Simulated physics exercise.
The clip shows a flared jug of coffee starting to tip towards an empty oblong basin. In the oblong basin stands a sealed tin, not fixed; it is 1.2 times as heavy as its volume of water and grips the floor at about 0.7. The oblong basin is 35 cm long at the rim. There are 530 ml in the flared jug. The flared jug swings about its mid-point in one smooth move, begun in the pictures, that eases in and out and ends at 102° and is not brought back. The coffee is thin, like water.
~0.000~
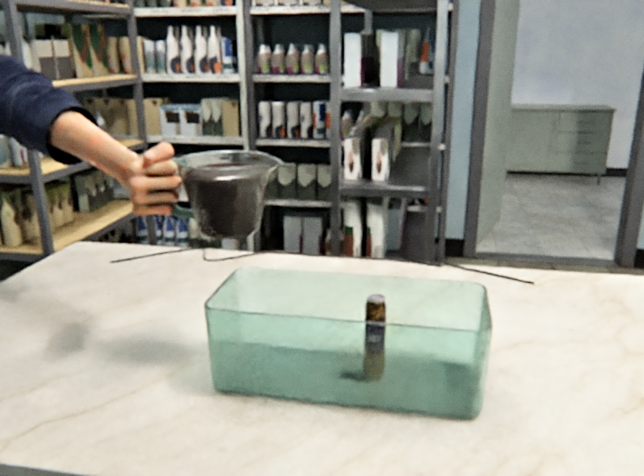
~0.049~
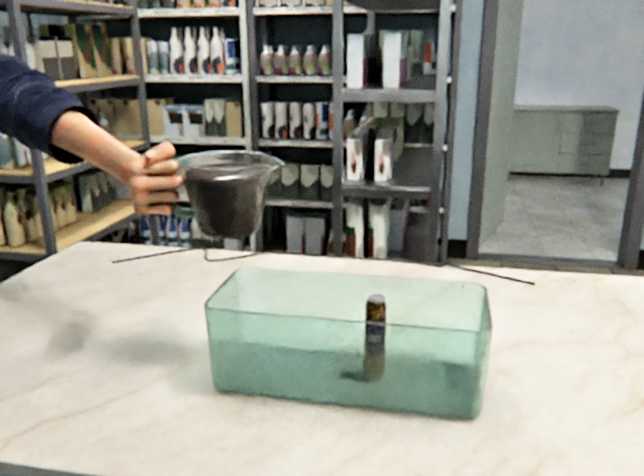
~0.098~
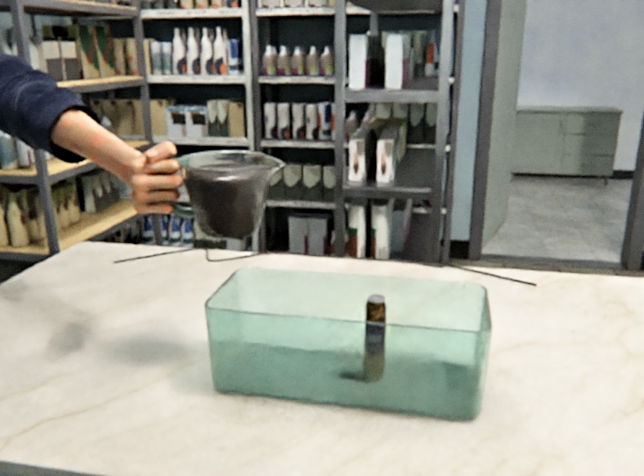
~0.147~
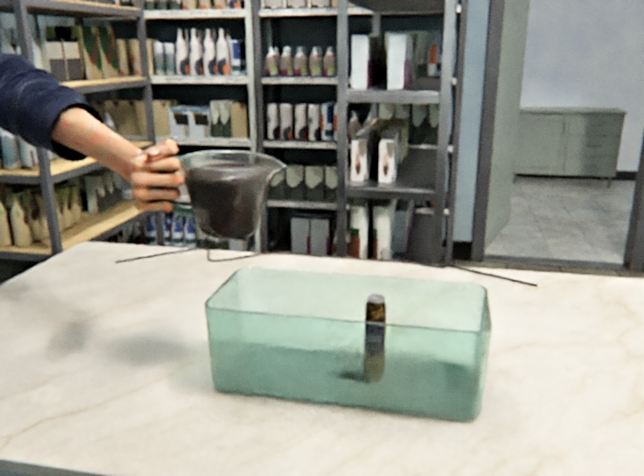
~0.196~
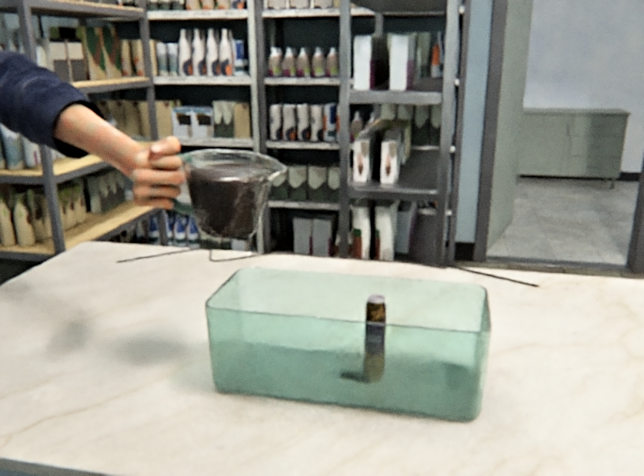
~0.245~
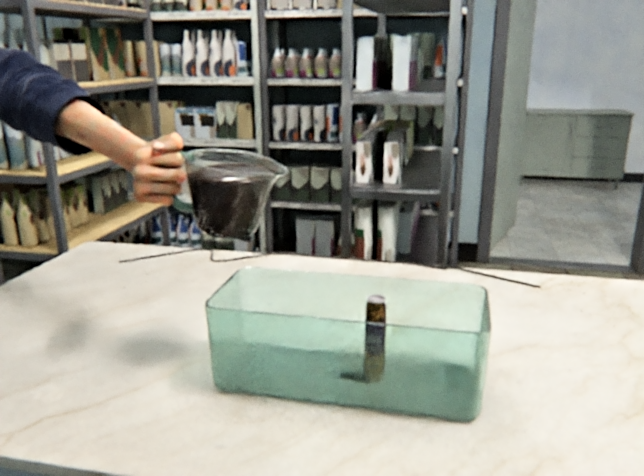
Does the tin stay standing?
The tin stays up.
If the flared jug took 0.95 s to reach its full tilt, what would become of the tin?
Then it remains upright.
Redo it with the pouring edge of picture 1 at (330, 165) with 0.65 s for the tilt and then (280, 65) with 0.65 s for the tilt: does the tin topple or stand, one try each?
First it topples; then it goes over.
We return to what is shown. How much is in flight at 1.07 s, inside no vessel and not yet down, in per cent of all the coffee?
About 12 per cent.
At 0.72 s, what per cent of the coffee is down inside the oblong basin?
Near 12 in a hundred.
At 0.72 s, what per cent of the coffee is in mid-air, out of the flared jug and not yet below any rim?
About 20 per cent.
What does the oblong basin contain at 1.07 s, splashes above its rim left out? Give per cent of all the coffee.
Near 76 in a hundred.
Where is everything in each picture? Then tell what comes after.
In the first frame, it leans 0°; its right rim is at (282, 163); the coffee meets the walls at (188, 169) and (269, 172); the oblong basin's rim runs from (221, 287) to (488, 307); the tin's top is at (376, 301).
In the second frame, it leans 0°; its right rim is at (283, 163); the coffee meets the walls at (189, 169) and (270, 172).
In the third frame, it leans 1°; its right rim is at (284, 165); the coffee meets the walls at (190, 169) and (271, 173).
In the fourth frame, it leans 3°; its right rim is at (285, 167); the coffee meets the walls at (191, 168) and (271, 173).
In the fifth frame, it leans 5°; its right rim is at (286, 169); the coffee meets the walls at (194, 169) and (274, 174).
In the sixth frame, it leans 8°; its right rim is at (288, 173); the coffee meets the walls at (196, 169) and (277, 174).
By 0.72 s the tilt is 58° and 69 per cent is still to pour; the tin stands where it began.
By 1.07 s the tilt is 93° and 12 per cent is still to pour; the tin stands where it began.
By 1.43 s the tilt is 102° and 0 per cent is still to pour; the tin stands where it began.
By 1.83 s the tilt is 102° and 0 per cent is still to pour; the tin stands where it began.
At rest the tin stands where it began.
